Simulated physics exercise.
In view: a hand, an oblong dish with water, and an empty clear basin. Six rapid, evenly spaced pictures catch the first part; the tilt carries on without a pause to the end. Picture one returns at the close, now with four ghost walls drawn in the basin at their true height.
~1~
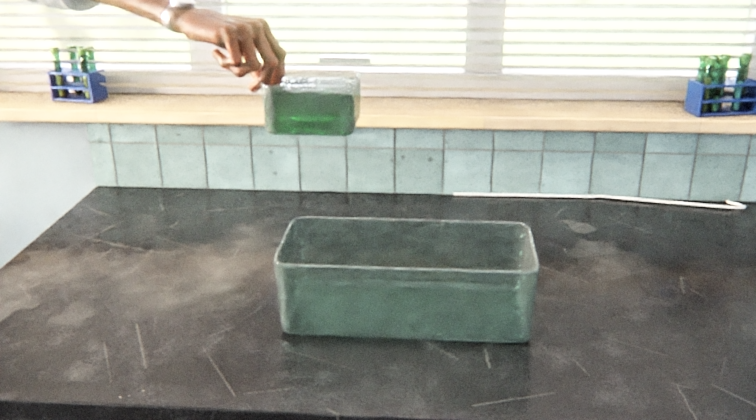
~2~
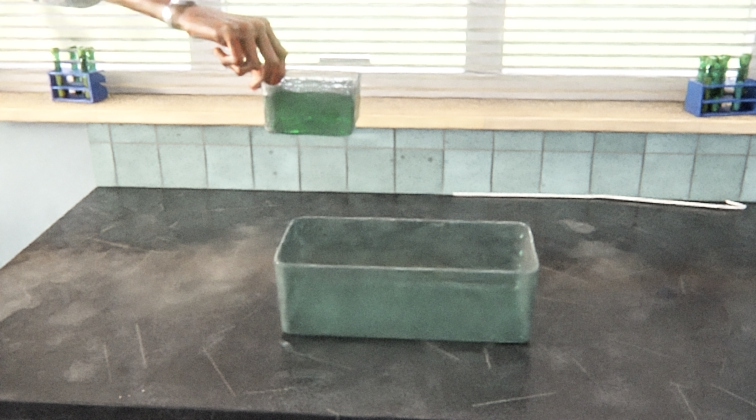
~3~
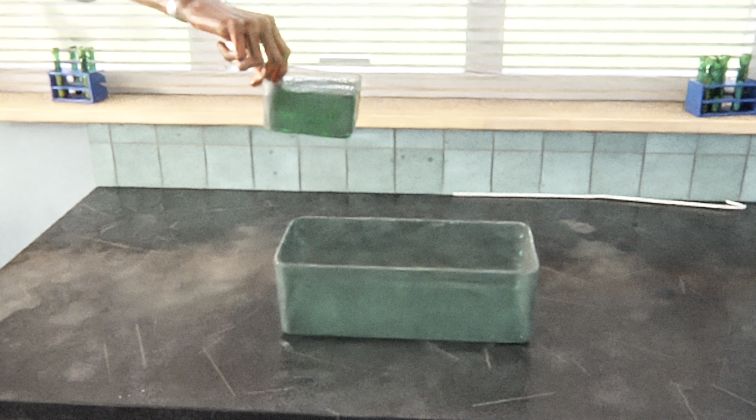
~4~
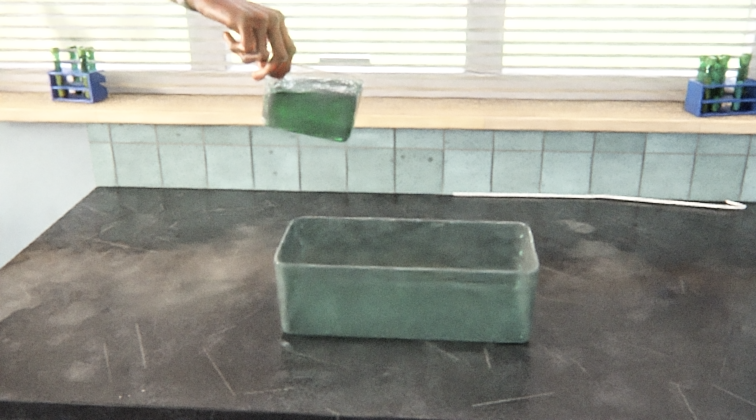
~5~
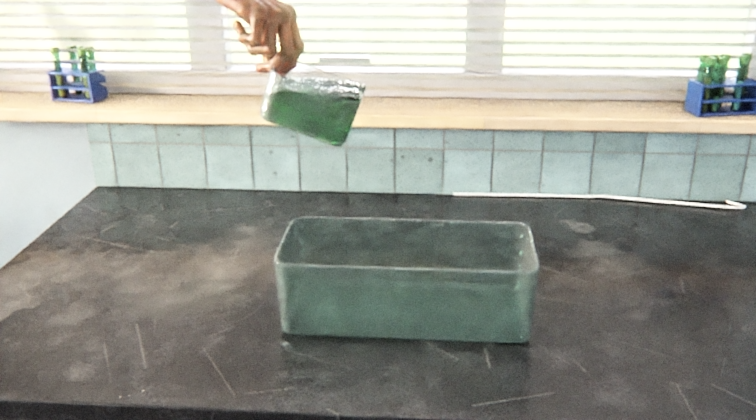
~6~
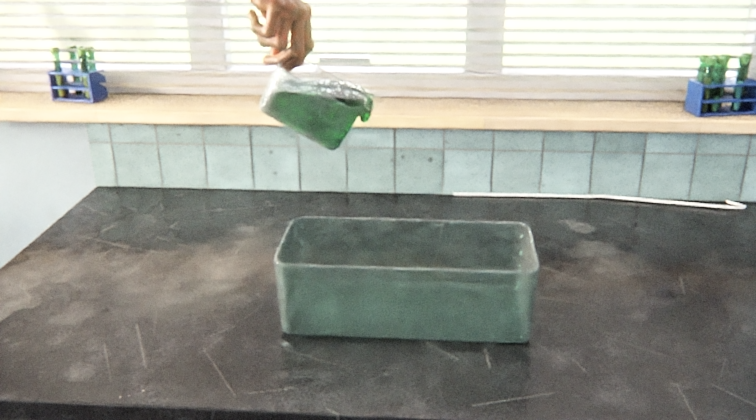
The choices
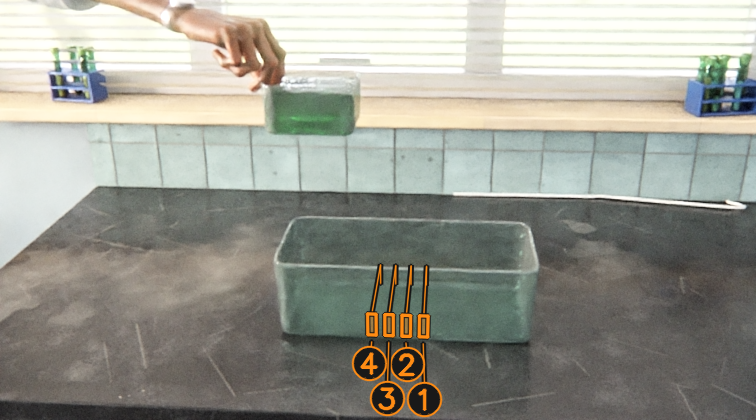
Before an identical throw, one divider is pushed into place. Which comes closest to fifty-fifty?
Take 1.
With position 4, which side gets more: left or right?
The right side.
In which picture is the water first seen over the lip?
Picture 5.
On the marked copy, 1 at (423, 343); 2 at (405, 342); 3 at (388, 342); 4 at (371, 341).
With 1, about 51 % ends left of the wall and 48 % right of it.
With 2, about 32 % ends left of the wall and 66 % right of it.
With 3, about 24 % ends left of the wall and 73 % right of it; 3 % is lost outside.
With 4, about 12 % ends left of the wall and 86 % right of it.
